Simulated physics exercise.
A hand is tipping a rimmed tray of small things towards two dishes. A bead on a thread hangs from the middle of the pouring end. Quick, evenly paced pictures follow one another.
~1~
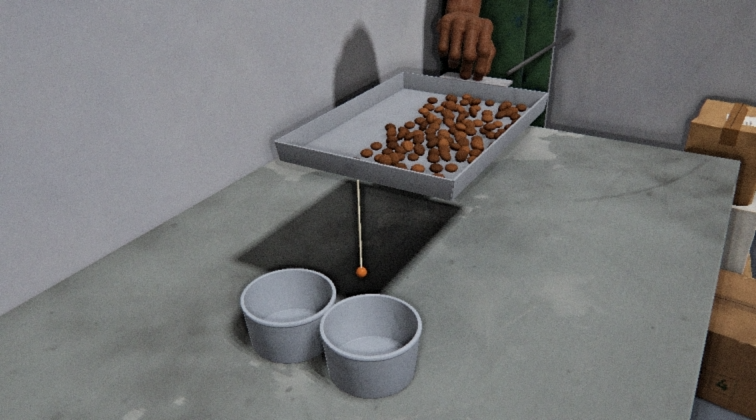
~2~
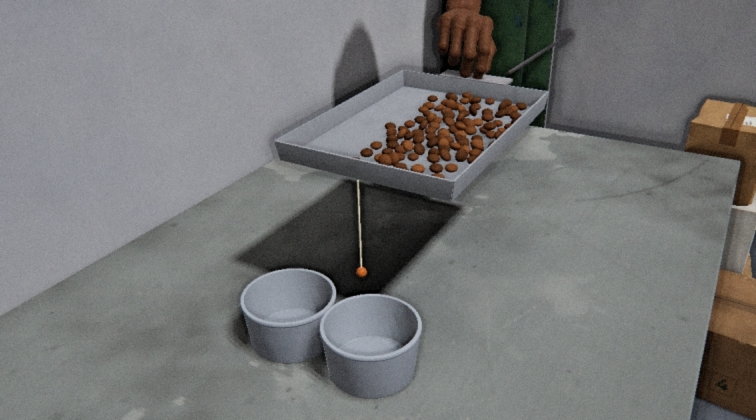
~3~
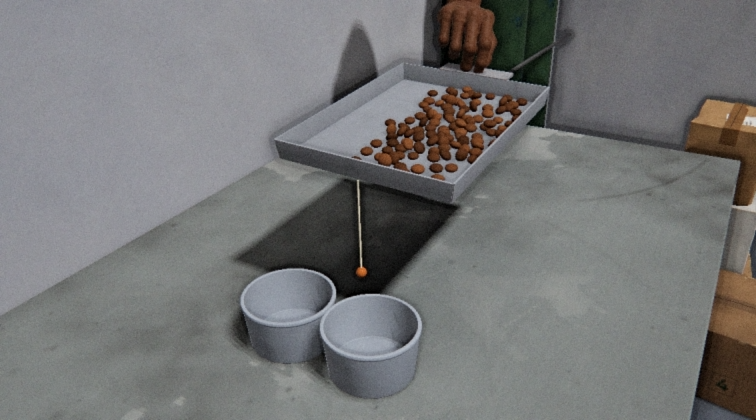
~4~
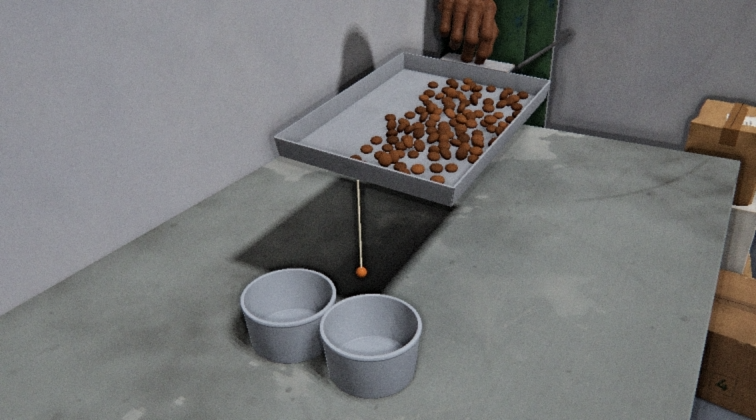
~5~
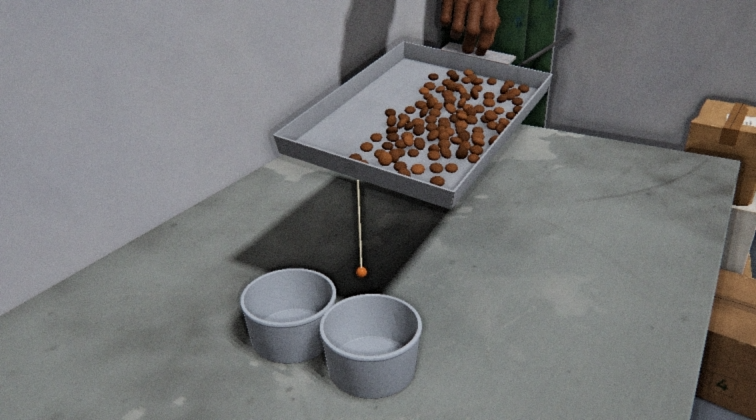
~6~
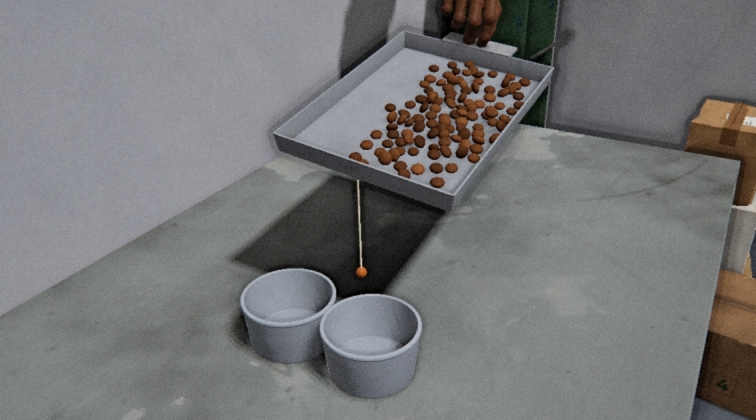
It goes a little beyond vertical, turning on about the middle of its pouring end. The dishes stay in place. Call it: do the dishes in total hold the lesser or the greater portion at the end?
In total they hold the lesser portion.
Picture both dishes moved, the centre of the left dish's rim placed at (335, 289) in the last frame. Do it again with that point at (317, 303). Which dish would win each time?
The first time it is the dish to the right, and the second time it is the dish to the right.
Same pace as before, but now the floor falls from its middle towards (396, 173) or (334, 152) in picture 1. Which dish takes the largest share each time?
Note: Place 1, the dish at the right; place 2, the dish at the left.
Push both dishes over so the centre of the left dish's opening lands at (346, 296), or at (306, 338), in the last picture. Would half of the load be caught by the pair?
Together the dishes get beyond half first, then less than a half.
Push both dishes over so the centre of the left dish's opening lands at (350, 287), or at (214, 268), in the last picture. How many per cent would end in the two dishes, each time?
90 % and 0 %.
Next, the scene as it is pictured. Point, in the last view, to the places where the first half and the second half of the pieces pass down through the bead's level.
Early-half point (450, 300); late-half point (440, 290).
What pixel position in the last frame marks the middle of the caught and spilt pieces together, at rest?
(456, 368).
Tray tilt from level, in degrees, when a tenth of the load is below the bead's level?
At roughly 90°.
Shortly afterwards, tray tipped steeply; the whole lot on the tray.
Next, tray tipped right over; near half on the tray; only a few in the right dish; near a quarter outside both; near a quarter in the air.
Some moments later, tray tipped past a quarter turn; a little in the right dish; all but a few outside both.
In the end, tray tipped past a quarter turn; a little in the right dish; none at all in the left dish; all but a few outside both.
